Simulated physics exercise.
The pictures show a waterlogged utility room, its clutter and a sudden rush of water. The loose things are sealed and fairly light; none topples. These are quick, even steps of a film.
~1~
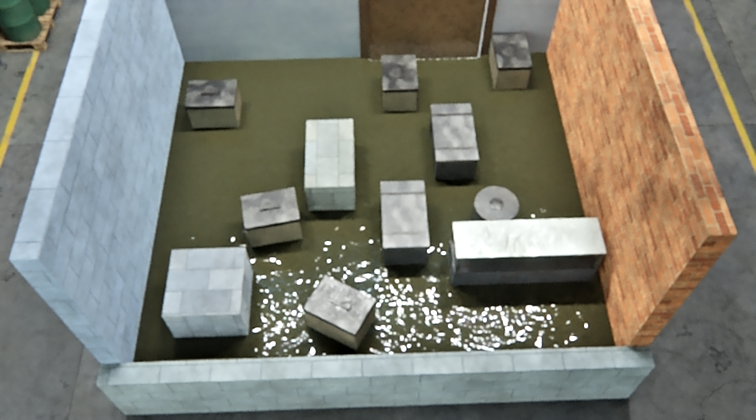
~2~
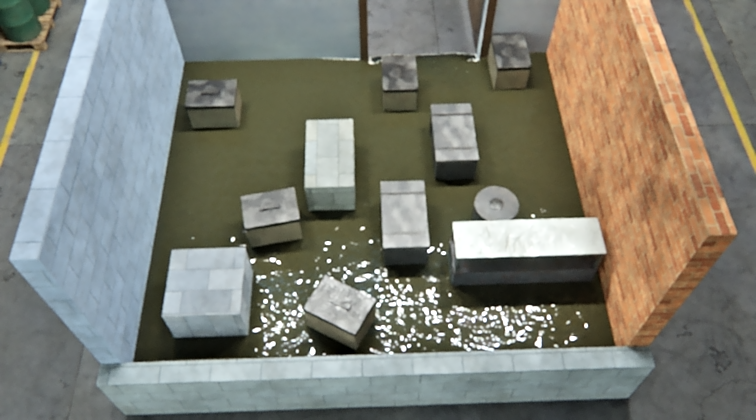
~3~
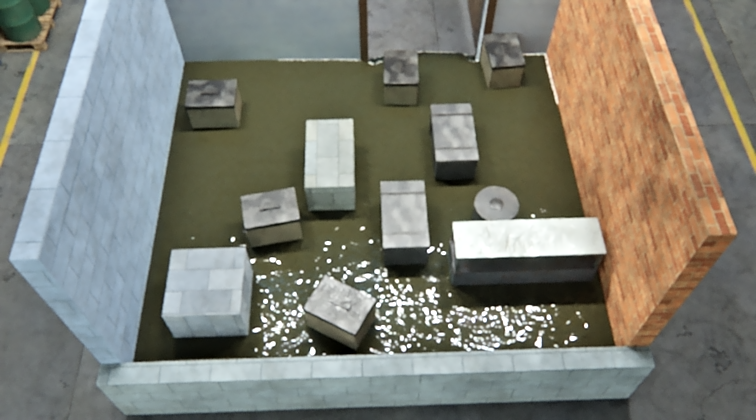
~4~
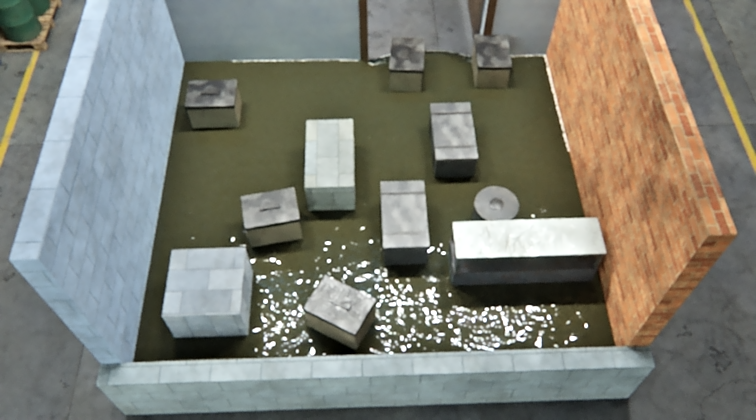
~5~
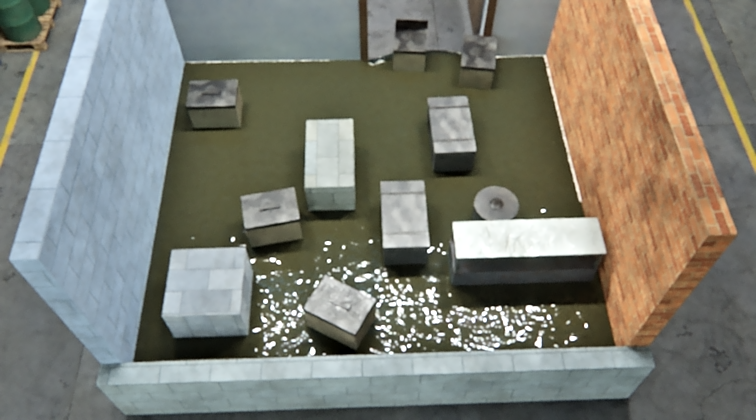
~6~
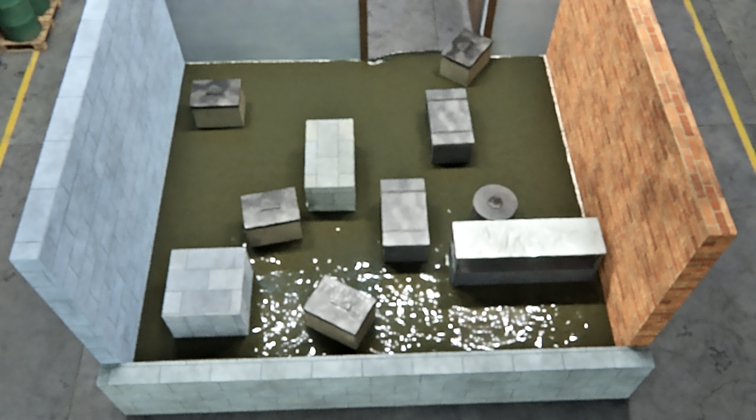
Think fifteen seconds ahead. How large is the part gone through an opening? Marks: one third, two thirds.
Share: From one to two thirds.
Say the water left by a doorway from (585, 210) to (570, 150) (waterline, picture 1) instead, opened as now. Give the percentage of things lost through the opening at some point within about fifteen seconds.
Near 60 in a hundred.
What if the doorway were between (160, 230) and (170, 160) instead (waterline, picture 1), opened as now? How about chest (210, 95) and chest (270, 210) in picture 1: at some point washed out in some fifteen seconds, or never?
In turn: Yes, washed out.
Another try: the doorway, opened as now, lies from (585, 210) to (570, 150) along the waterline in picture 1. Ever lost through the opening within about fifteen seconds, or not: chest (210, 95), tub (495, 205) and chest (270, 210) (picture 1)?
In turn: Stays, through, still in.
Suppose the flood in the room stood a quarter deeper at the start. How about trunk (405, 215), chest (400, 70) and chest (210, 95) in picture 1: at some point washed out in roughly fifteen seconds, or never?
In that order: Gone, yes, yes.
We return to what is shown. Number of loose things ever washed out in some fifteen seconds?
That makes 5.
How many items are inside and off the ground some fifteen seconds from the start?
The number is 3.
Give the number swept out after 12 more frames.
The number is 3.
A moment on, 2 of 8 are out; 6 afloat.
Next, 3 of 8 are out; 5 afloat.
Later, 3 of 8 are out; 5 afloat.
In the end, 5 of 8 are out; 3 afloat.
